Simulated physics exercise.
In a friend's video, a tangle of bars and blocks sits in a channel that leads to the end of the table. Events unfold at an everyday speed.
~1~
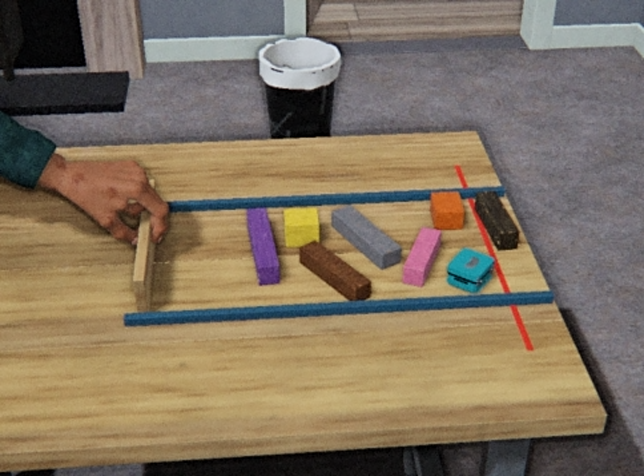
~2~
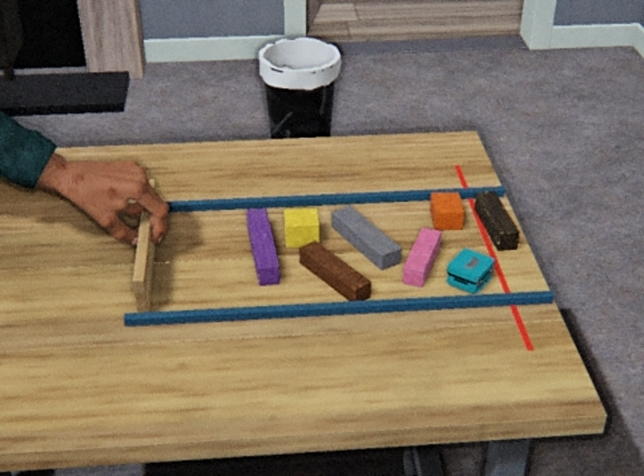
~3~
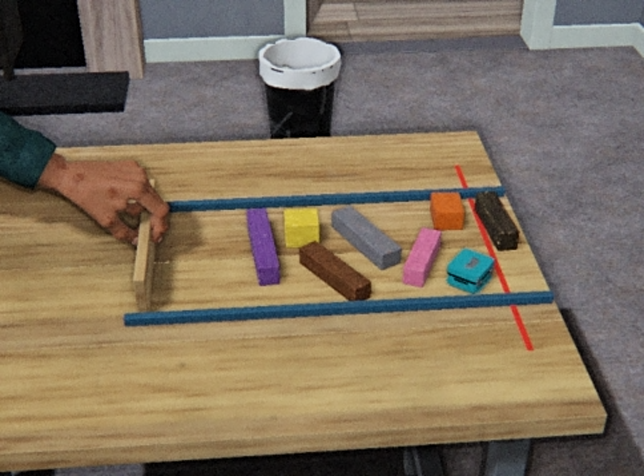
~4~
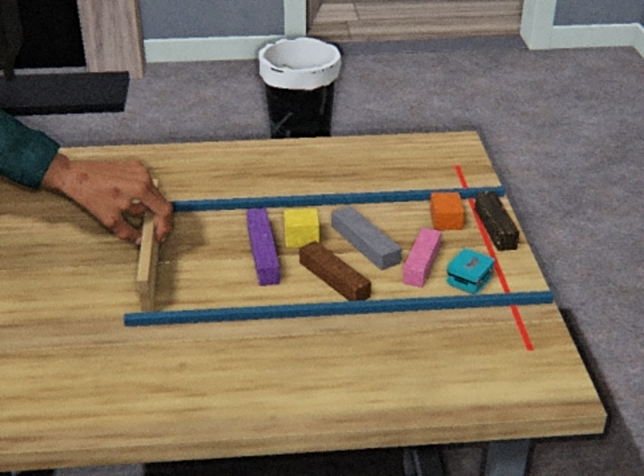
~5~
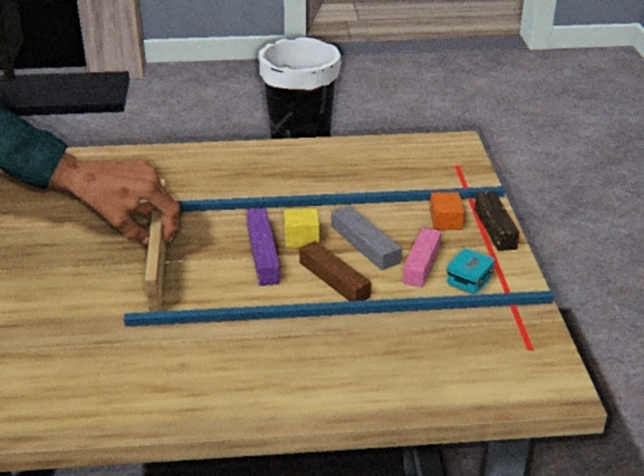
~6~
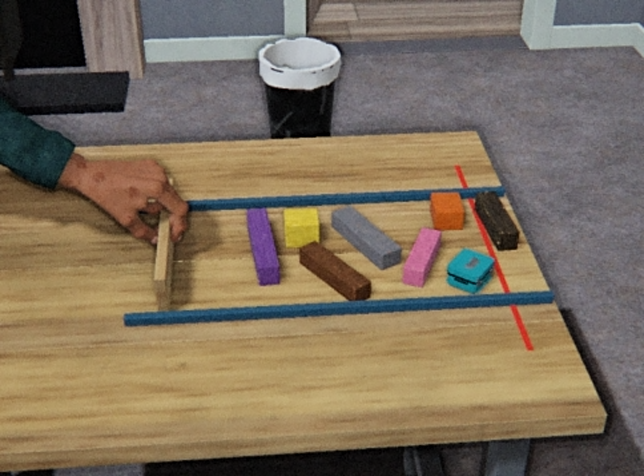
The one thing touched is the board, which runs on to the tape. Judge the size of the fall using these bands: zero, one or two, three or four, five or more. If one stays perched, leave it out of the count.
Most likely, upwards of four will tumble down.
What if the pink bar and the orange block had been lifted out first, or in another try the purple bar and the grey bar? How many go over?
Tally per try: 3 / 2.
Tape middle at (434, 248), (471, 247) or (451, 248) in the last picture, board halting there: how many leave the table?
So, one try after another, the floor gets 2, then 5, then 3.
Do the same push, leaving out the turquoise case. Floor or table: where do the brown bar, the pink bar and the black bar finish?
Brown bar: Is still there; pink bar: Is gone; black bar: Is gone.
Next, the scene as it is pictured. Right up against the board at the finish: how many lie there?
Contact count: 1.
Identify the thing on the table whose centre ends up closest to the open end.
Answer: The yellow block.
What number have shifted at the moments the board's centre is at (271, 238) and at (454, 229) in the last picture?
2 at one spot and 8 at the other.
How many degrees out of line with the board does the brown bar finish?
About 0° out of line.
Soon after, none off yet; black bar at rest near (496, 220); turquoise case at rest near (470, 273); orange block at rest near (447, 211).
By the end, the number that fall off is five or more; fallen, grey bar, pink bar, orange block, turquoise case and black bar.
